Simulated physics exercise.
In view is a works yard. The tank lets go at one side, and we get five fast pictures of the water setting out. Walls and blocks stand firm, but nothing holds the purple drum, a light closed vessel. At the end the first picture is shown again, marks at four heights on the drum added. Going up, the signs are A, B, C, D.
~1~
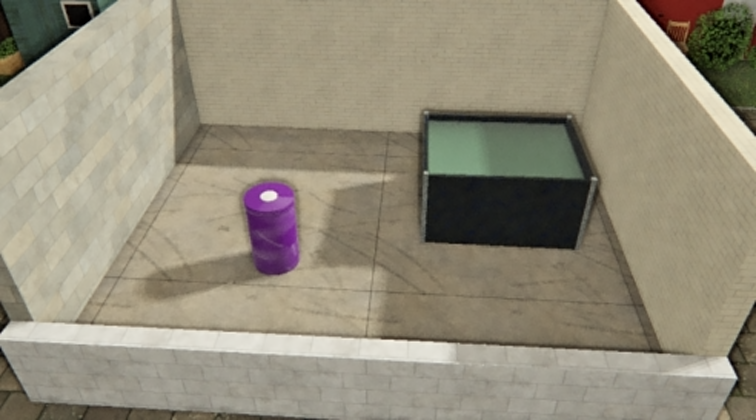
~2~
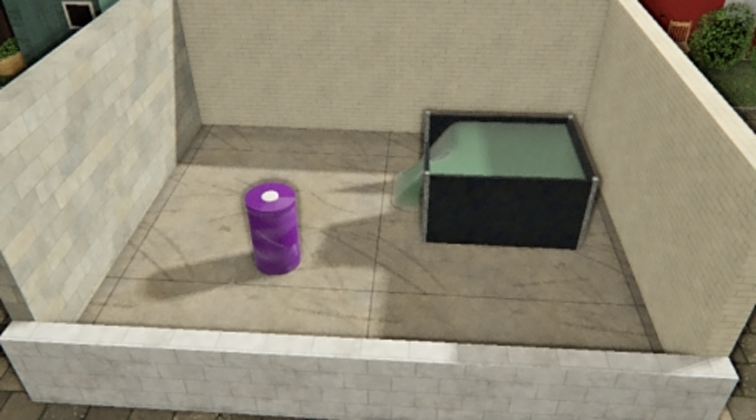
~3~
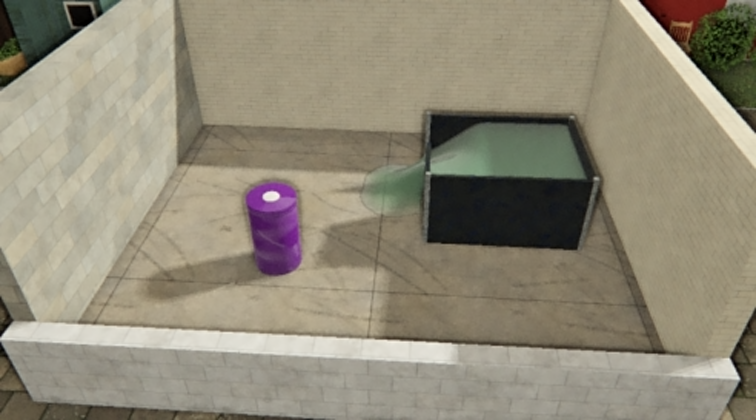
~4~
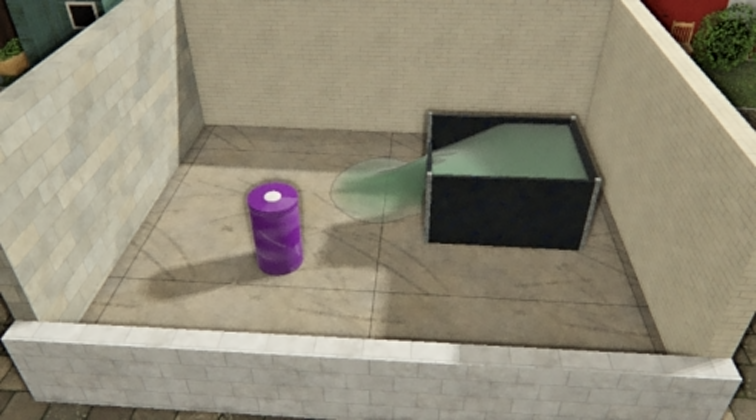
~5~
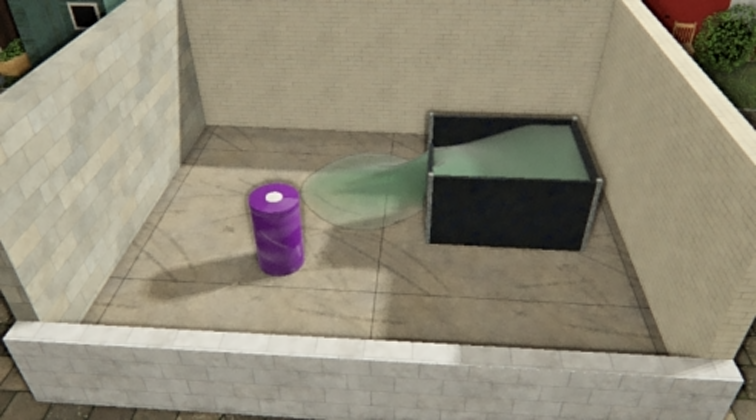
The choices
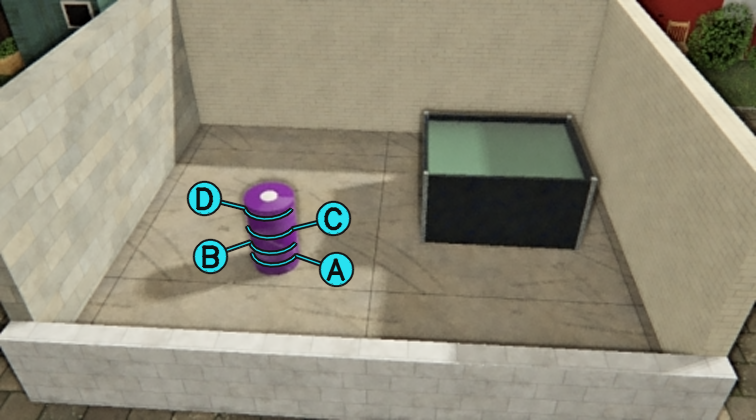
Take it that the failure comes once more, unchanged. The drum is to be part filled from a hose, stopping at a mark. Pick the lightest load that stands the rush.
I would pick mark A.
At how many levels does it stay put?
All four.
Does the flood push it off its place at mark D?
No.
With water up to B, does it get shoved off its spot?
No, that is safe.
On the marked copy, A at (270, 264); B at (269, 253); C at (266, 237); D at (264, 218); from the bottom up A, B, C, D.
With A, it does not move.
With B, it does not move.
With C, it does not move.
With D, it does not move.
